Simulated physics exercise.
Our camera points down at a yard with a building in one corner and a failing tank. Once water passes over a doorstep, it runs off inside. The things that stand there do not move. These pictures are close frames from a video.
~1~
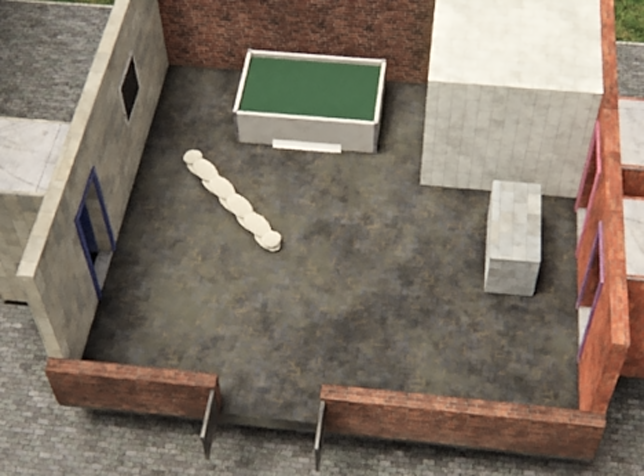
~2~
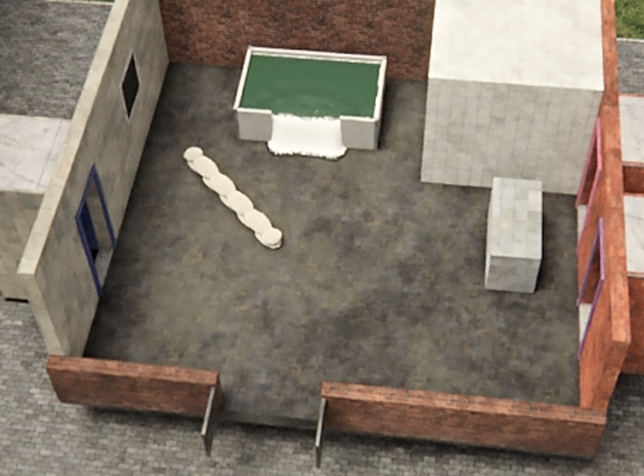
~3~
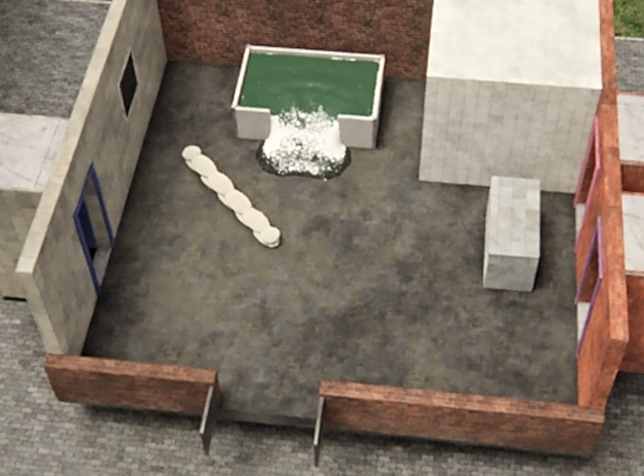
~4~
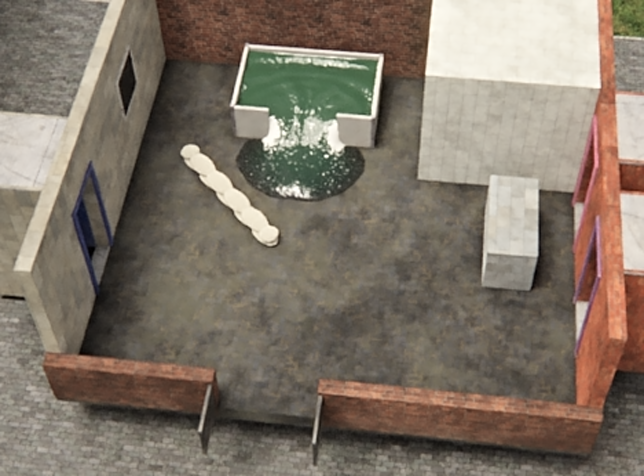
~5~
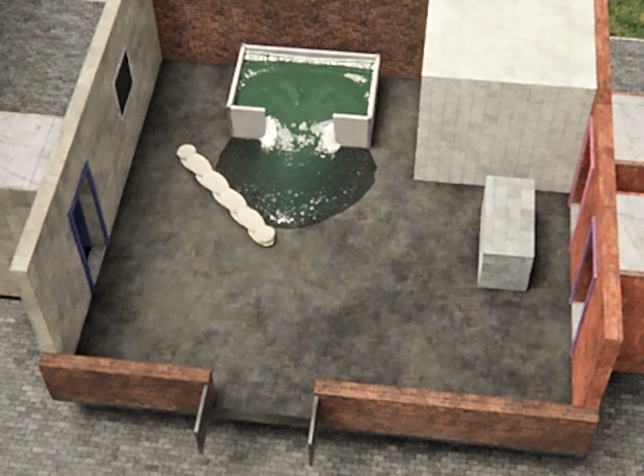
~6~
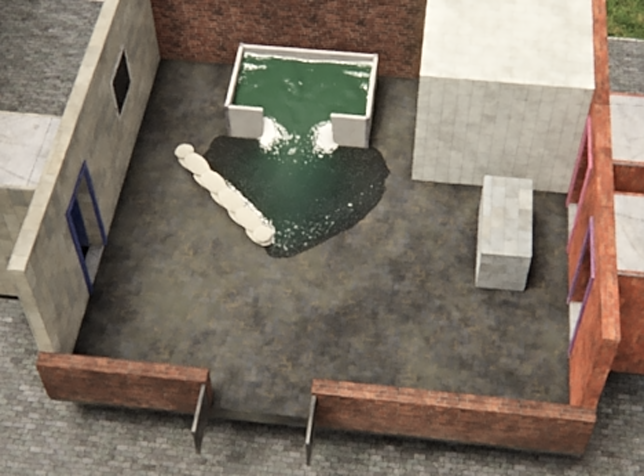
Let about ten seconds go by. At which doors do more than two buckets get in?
In the end the pink door will not top two buckets, the purple door will not top two buckets, the blue door will not top two buckets.
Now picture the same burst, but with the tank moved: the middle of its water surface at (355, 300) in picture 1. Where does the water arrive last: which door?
The blue door comes last.
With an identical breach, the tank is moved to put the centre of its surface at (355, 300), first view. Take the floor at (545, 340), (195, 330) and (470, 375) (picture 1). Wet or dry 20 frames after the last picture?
I'd say swamped for the first, still dry for the second and swamped for the third.
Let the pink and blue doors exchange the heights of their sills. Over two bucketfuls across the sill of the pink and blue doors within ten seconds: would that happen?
Result - pink door comes in high, blue door comes in low.
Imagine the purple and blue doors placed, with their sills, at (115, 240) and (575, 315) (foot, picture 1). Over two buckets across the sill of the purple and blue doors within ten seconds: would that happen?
Result - purple door does not reach it, blue door crosses the line.
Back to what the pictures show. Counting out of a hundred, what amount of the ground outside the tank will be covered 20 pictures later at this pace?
Estimate: Some 55 in a hundred.
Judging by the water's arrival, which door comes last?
It's the pink door.
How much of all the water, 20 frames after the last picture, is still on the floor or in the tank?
That works out to about 94 percent.
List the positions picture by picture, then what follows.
The first frame shows still water in the open tank at (311, 89).
In the second frame, the front is at (342, 155), out from the gap at (307, 132).
In the third frame, water pours out at (305, 133) and has run to (330, 175).
In the fourth frame, water pours out at (304, 132) and has run to (311, 198).
In the fifth frame, water pours out at (300, 132) and has run to (273, 222).
In the sixth frame, water pours out at (298, 131) and has run to (282, 254).
A moment on, water covers 25 % of the floor; the pink door not reached, the purple door not reached, the blue door not reached.
Next, water covers 45 % of the floor; the pink door not reached, the purple door not reached, the blue door not reached.
Then, water covers 55 % of the floor; the pink door not reached, the purple door not reached, the blue door not reached.
Later, water covers 65 % of the floor; the pink door wet at the sill, nothing in, the purple door wet at the sill, nothing in, the blue door wet at the sill, nothing in.
In the end, water covers 80 % of the floor; the pink door under two buckets in, the purple door wet at the sill, nothing in, the blue door wet at the sill, nothing in.
